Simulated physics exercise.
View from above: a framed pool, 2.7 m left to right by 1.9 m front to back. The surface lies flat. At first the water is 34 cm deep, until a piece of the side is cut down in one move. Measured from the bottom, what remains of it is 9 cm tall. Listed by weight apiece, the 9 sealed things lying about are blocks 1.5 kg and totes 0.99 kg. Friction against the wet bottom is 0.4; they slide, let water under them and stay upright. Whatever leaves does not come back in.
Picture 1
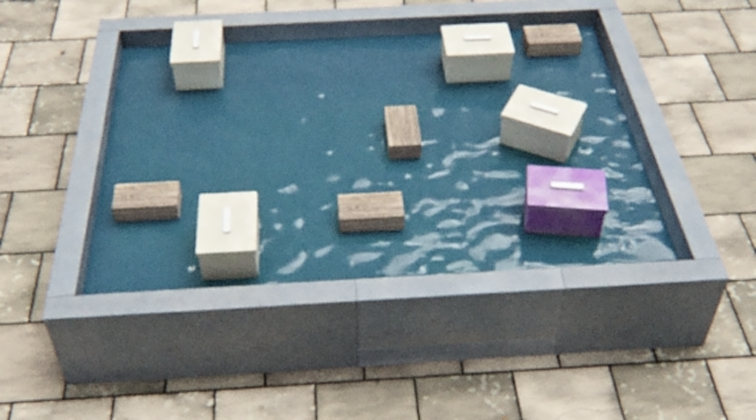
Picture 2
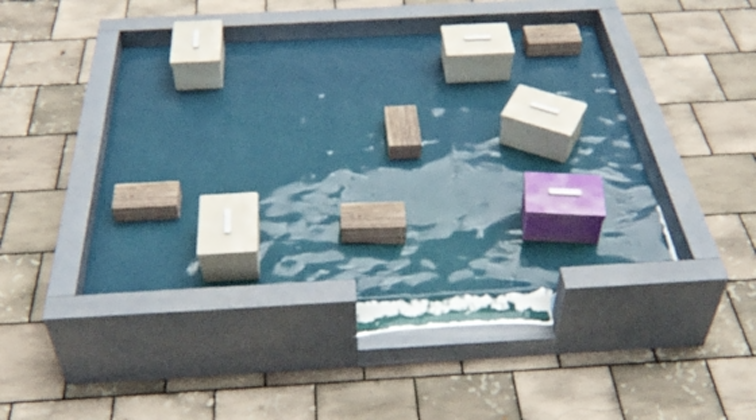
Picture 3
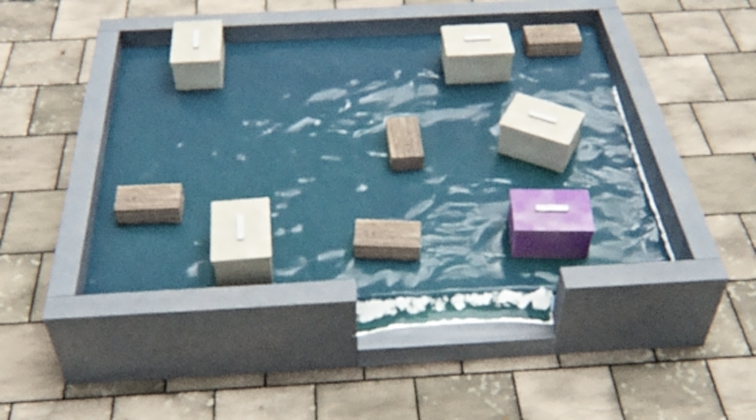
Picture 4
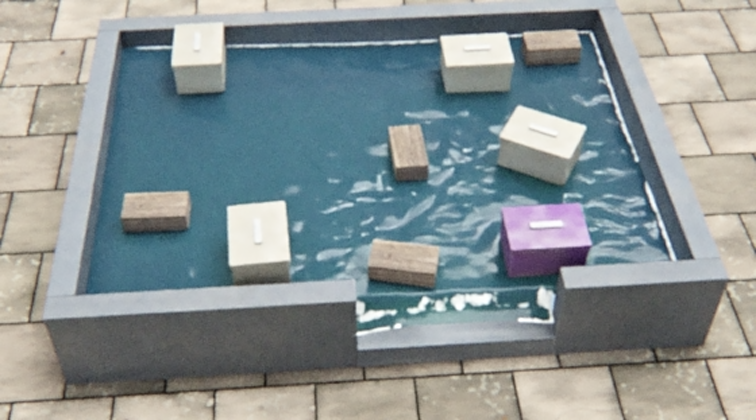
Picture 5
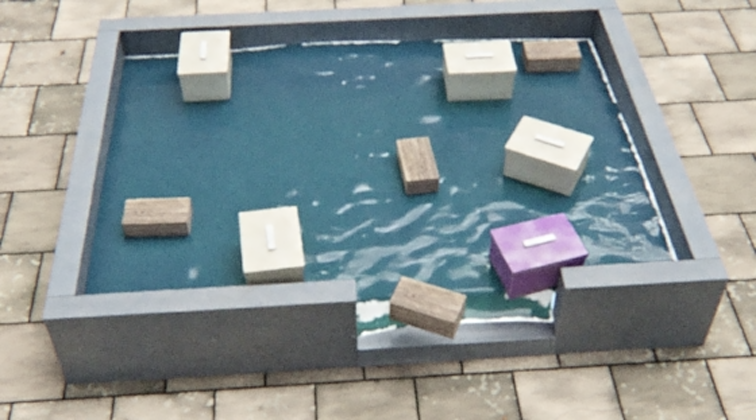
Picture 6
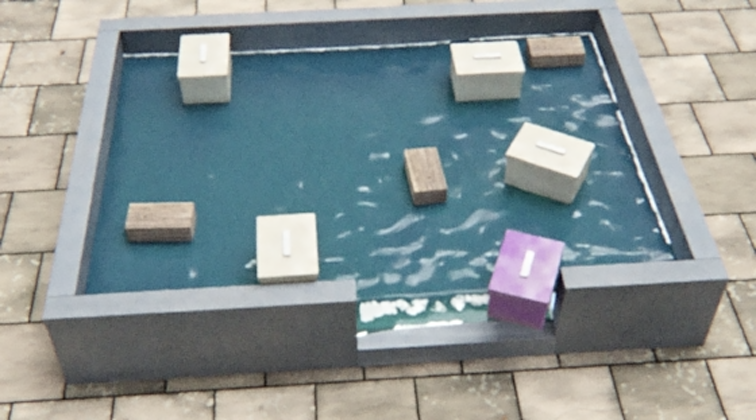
In a framed pool, a front wall section opening, water pouring out, a wooden block slipping through, and a purple box drifting after.
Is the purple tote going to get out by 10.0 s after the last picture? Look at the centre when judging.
It is let out.
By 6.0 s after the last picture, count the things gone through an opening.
Total: 4.
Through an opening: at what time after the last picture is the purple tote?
Around 0.0 seconds.
Then, 0.8 s after the last picture the purple tote has gone out; 2 of 9 are out; 7 afloat.
Then, 3.4 s after the last picture the purple tote has gone out; 2 of 9 are out; 7 afloat.
Then, 6.0 s after the last picture the purple tote has gone out; 4 of 9 are out; 5 afloat.
Then, 10.0 s after the last picture the purple tote has gone out; 4 of 9 are out; 5 afloat.
